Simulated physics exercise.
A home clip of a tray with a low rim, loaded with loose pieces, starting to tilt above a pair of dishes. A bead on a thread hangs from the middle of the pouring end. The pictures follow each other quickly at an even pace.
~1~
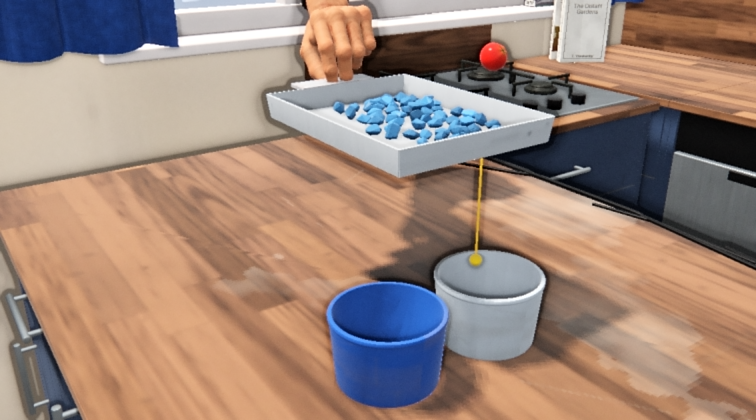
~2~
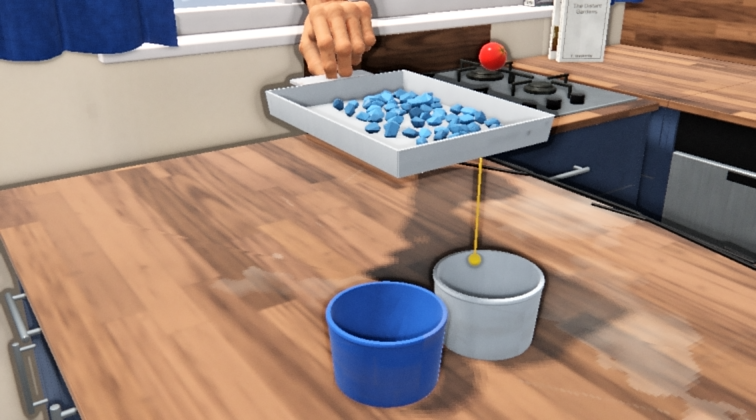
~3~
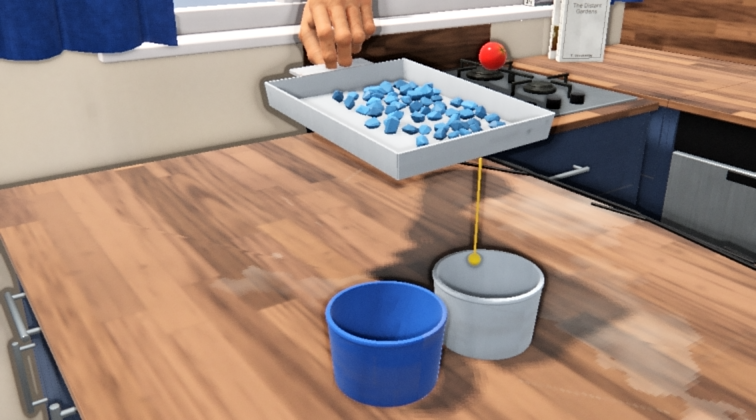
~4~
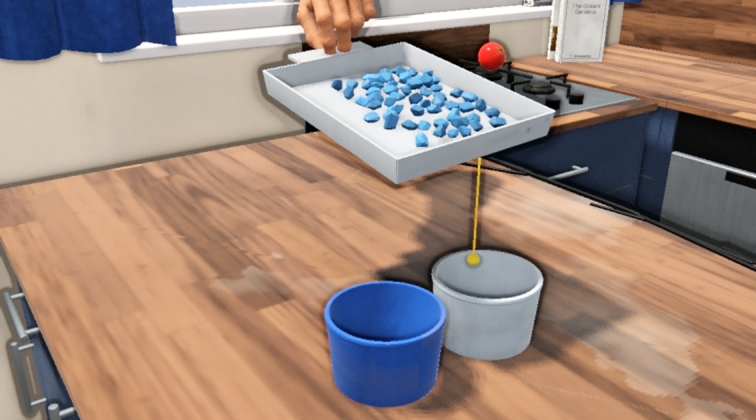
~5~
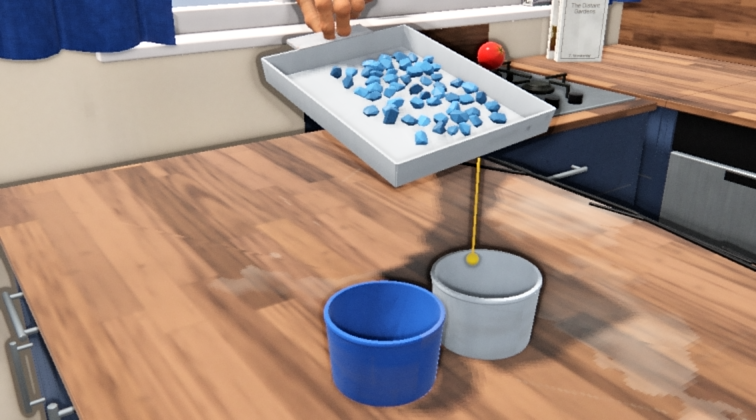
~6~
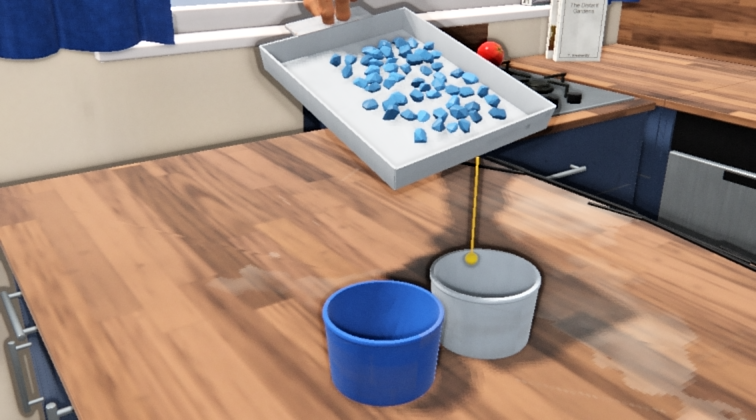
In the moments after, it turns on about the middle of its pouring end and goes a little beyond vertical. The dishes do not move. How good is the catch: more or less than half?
Caught overall: More than half.
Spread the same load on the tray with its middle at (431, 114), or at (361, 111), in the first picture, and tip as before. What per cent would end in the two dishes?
First some 80, then 80 per cent.
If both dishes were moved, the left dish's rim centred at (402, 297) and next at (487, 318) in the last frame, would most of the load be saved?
One: Most of it. Two: Less than half.
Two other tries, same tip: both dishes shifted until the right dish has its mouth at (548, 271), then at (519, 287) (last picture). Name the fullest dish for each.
First the left one, then the dish on the left.
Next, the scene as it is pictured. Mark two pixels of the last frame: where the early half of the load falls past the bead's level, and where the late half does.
At about (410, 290), then at (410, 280).
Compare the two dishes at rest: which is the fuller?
Fuller: The left dish.
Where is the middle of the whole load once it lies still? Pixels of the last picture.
Close to (396, 366).
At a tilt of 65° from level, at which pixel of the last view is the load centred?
Close to (429, 140).
Soon after the last picture, tray tipped steeply; nearly all on the tray; a stray few in the air.
A little later, tray tipped past a quarter turn; about a third on the tray; about half in the left dish; a small part outside both; a small part in the air.
Later still, tray tipped past a quarter turn; most in the left dish; about a quarter outside both.
At rest, tray tipped past a quarter turn; most in the left dish; none in the right dish; about a quarter outside both.
